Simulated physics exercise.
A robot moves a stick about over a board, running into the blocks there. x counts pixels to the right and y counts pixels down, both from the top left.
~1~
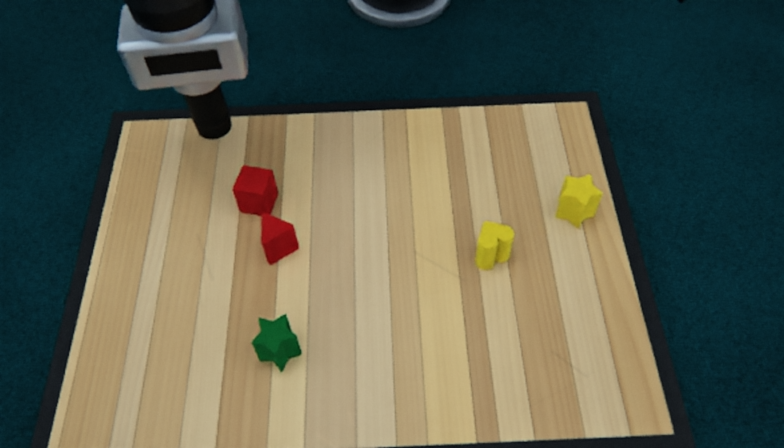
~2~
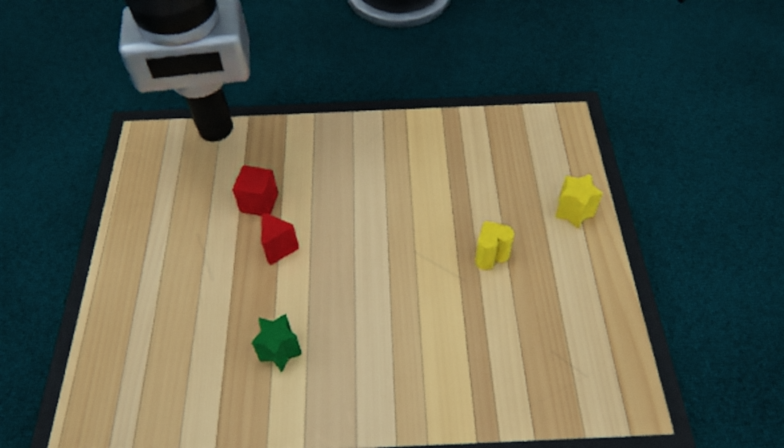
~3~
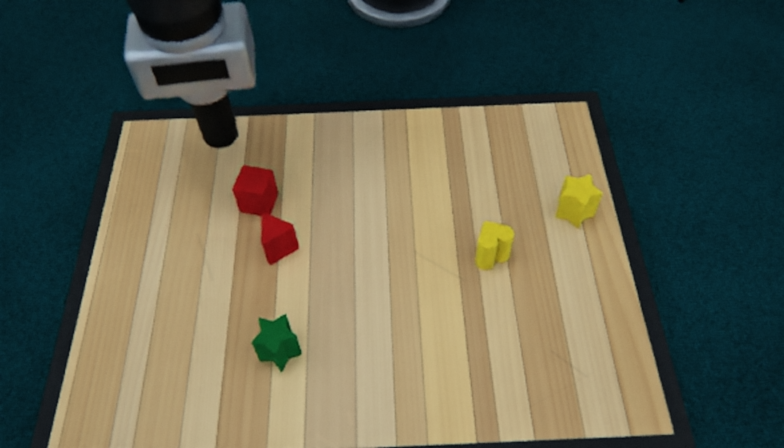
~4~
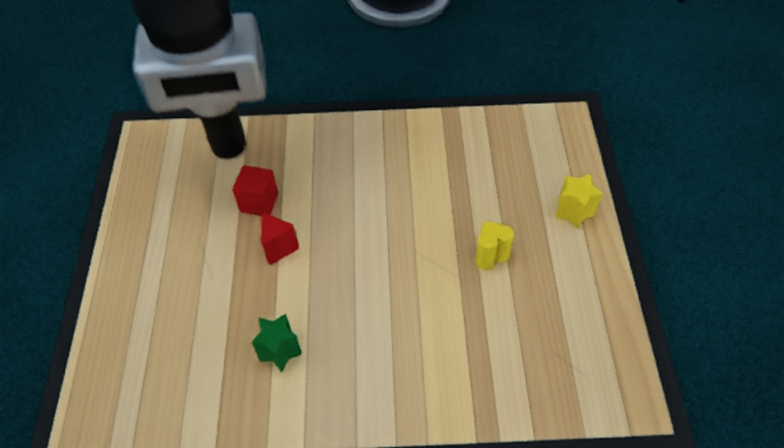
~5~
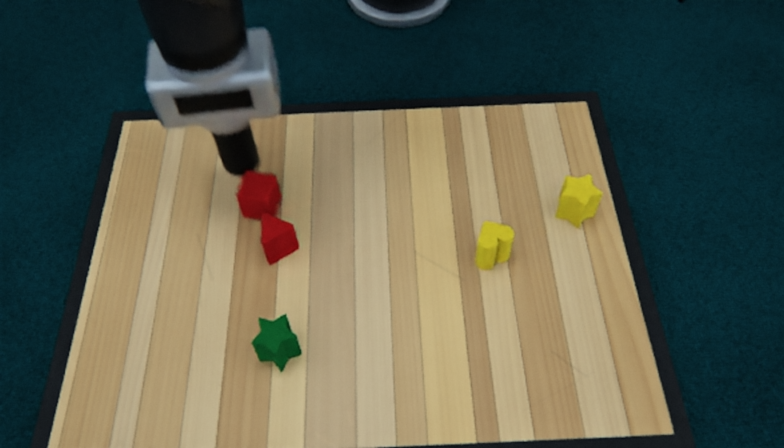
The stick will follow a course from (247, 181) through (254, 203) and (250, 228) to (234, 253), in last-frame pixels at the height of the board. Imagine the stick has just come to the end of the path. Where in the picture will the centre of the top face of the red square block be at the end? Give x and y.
When the path ends, it will be at (269, 227).
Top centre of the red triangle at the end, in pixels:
In the picture, that point is around (284, 252).
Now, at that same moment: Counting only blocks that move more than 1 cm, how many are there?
The answer will be two.
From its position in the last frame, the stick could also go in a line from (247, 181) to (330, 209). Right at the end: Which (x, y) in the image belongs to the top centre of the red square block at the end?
Its top middle will sit at (283, 206).
What follows on the original path. Halfway along, stick at (248, 199); red square block at (272, 215), turned 35° anticlockwise; red triangle at (273, 240), turned 50° anticlockwise.
At the end, stick at (227, 236); red square block at (269, 227), turned 80° anticlockwise; red triangle at (284, 252), turned 60° anticlockwise.
